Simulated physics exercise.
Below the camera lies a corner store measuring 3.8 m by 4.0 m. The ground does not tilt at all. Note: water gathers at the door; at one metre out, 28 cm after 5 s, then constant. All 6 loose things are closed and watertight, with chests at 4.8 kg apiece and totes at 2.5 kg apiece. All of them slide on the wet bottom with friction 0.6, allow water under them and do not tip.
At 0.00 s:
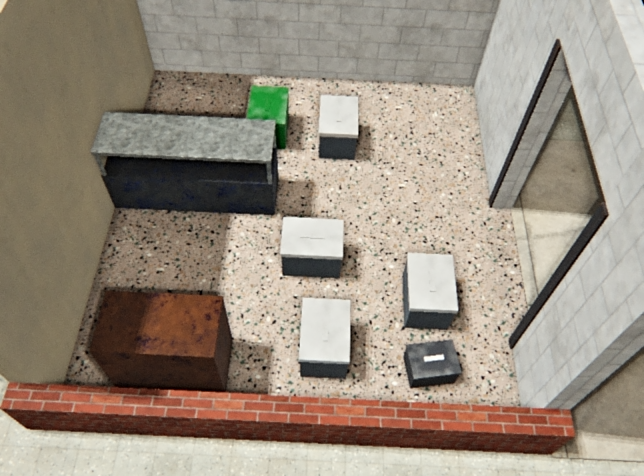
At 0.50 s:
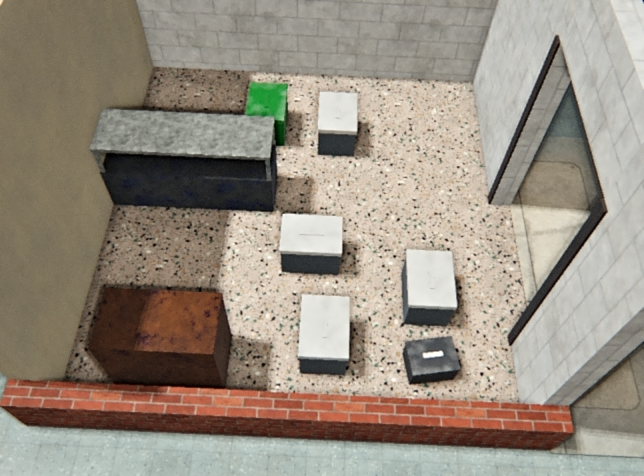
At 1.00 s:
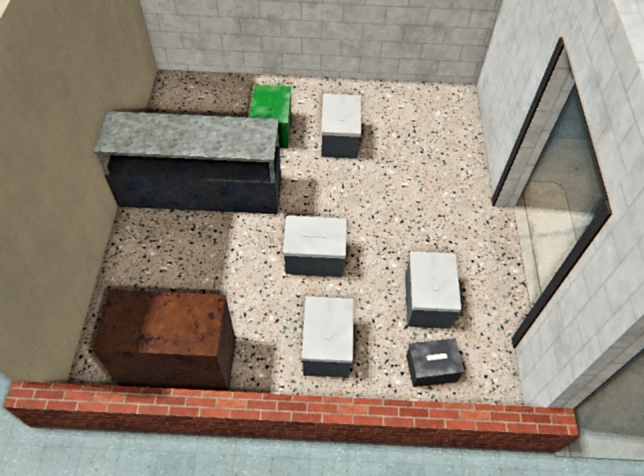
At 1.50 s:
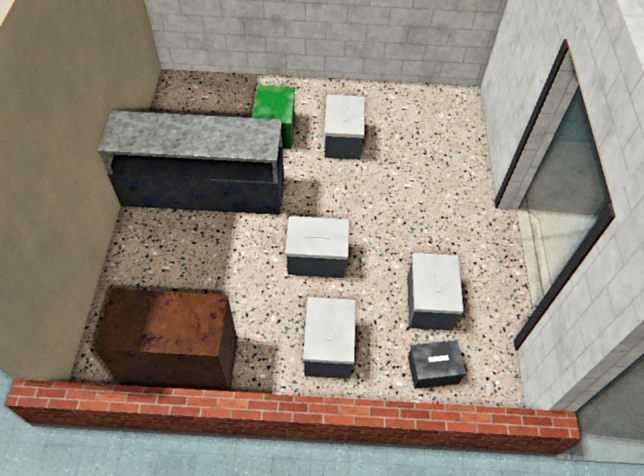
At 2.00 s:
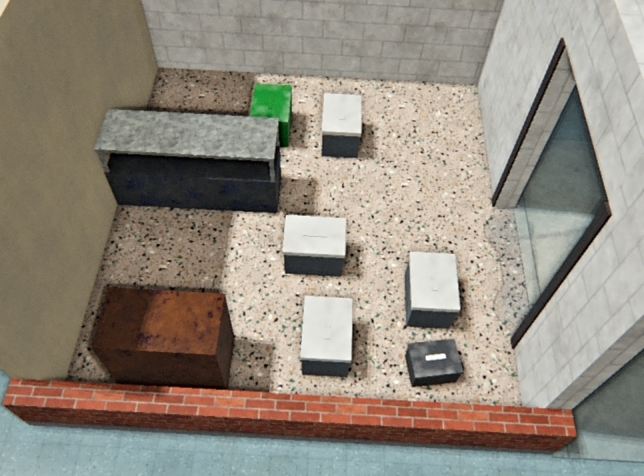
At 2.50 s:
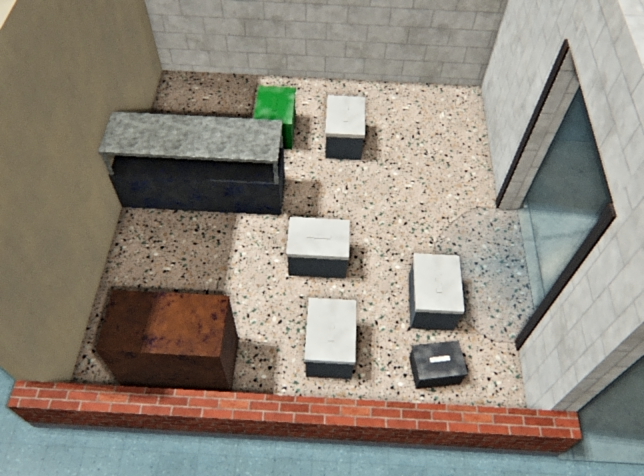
Small walled store with a green box and pale-topped blocks standing still as water spreads outside and creeps through the right-hand doorway.
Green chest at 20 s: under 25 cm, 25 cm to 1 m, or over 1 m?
Result: Short displacement.
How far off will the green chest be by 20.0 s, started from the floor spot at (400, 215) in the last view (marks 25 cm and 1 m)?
By then it winds up well off.
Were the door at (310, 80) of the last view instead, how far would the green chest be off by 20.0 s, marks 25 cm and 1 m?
So the green chest is slightly displaced by then.
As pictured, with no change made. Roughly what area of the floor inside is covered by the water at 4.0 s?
Somewhere around 4.5 m2, roughly.
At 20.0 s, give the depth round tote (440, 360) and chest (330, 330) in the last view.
Some 22 cm at the first, some 20 cm at the second.
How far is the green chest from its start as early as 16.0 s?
Close to 100 cm.
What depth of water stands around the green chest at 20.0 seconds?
Roughly 20 cm at that moment.
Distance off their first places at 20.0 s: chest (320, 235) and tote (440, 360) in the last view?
Net displacement, in order: 20 cm; 60 cm.
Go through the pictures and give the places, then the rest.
In the first picture, the green chest at (268, 104), on the bottom; 0.0 m2 under water; 0 of 6 have shifted.
In the second picture, the green chest at (267, 101) rests on the ground; water covers 0.0 m2; 0 of 6 have shifted.
In the third picture, the green chest at (271, 103), on the bottom; 0.0 m2 under water; 0 of 6 have shifted.
In the fourth picture, the green chest at (274, 104), on the bottom; water covers 0.0 m2; 0 of 6 have shifted.
In the fifth picture, the green chest at (271, 102) rests on the ground; 0.0 m2 under water; 0 of 6 have shifted.
In the sixth picture, the green chest at (275, 104) rests on the ground; 0.7 m2 under water; 0 of 6 have shifted.
After 4.0 s the green chest is near (275, 104), 0.0 m from its start, aground; 1 afloat.
After 9.0 s the green chest is near (207, 121), 0.7 m from its start, afloat; 6 afloat.
After 16.0 s the green chest is near (190, 67), 1.0 m from its start, afloat; 6 afloat.
After 20.0 s the green chest is near (203, 94), 0.7 m from its start, afloat; 6 afloat.
